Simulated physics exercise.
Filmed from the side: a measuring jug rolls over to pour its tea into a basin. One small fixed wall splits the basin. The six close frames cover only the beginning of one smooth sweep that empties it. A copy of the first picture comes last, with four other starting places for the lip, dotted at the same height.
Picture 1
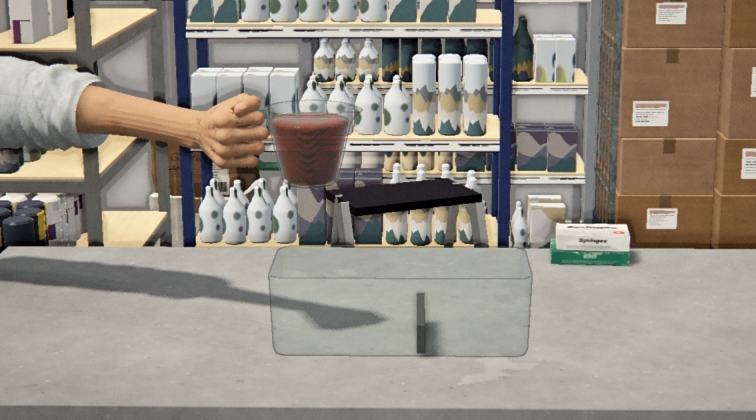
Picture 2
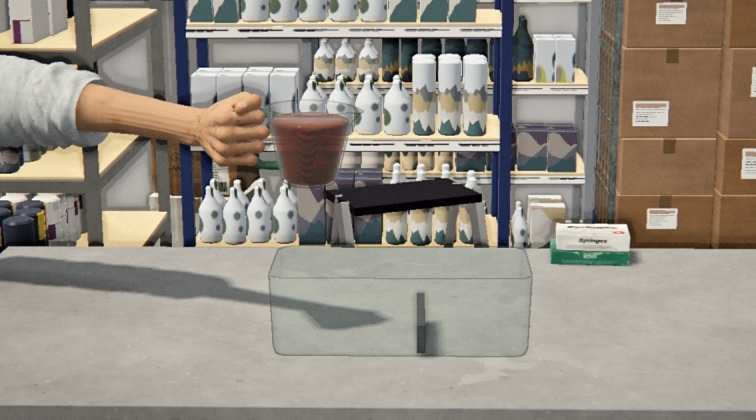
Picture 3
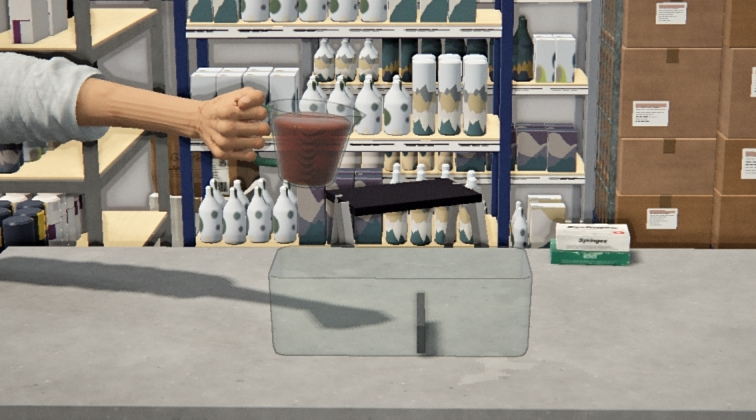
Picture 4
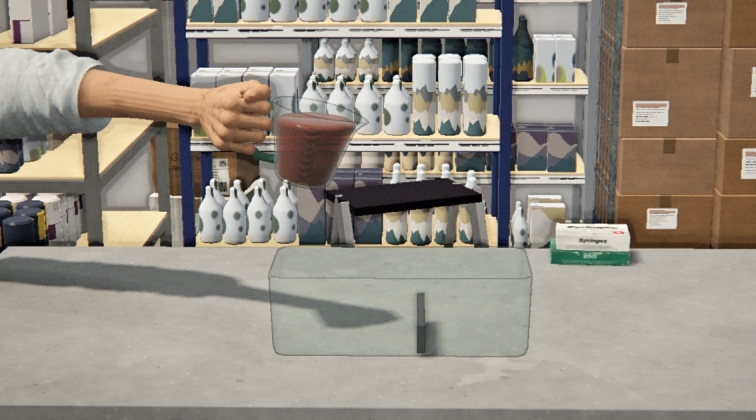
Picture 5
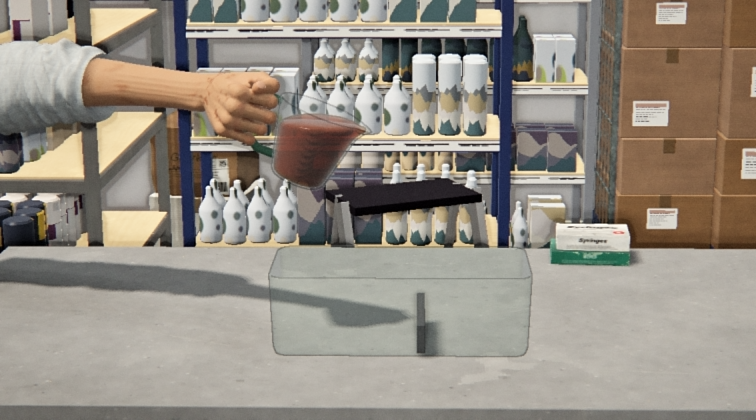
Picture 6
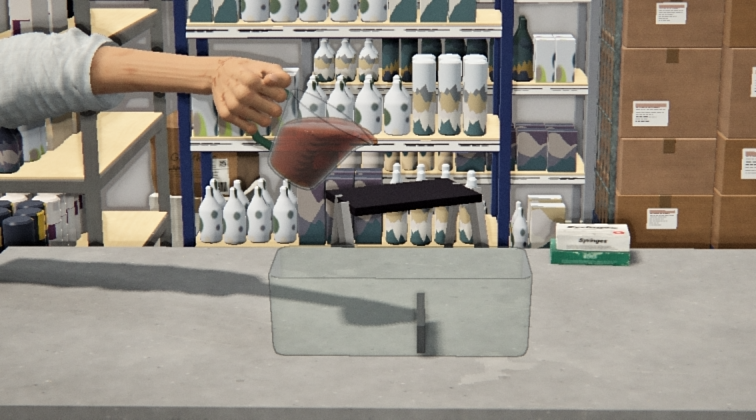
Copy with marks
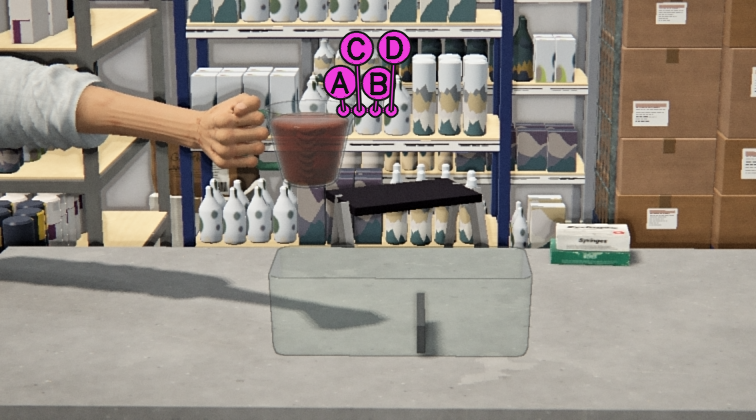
In this clip, a hand holds a clear jug of reddish-brown liquid above a transparent basin on a grey counter, keeping it upright at first, then tilting it steadily to the right until the liquid reaches the lip.
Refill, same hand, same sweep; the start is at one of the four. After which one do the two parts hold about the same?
I would pick place B.
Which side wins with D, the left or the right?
More ends on the right.
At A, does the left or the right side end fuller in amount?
The left one.
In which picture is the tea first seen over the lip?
Picture 6.
On the marked copy, A at (343, 110); B at (375, 110); C at (359, 110); D at (391, 110).
If A is chosen, about 88 % ends left of the wall and 6 % right of it; 6 % is lost outside.
If B is chosen, about 49 % ends left of the wall and 49 % right of it.
If C is chosen, about 75 % ends left of the wall and 21 % right of it; 4 % is lost outside.
If D is chosen, about 18 % ends left of the wall and 80 % right of it.
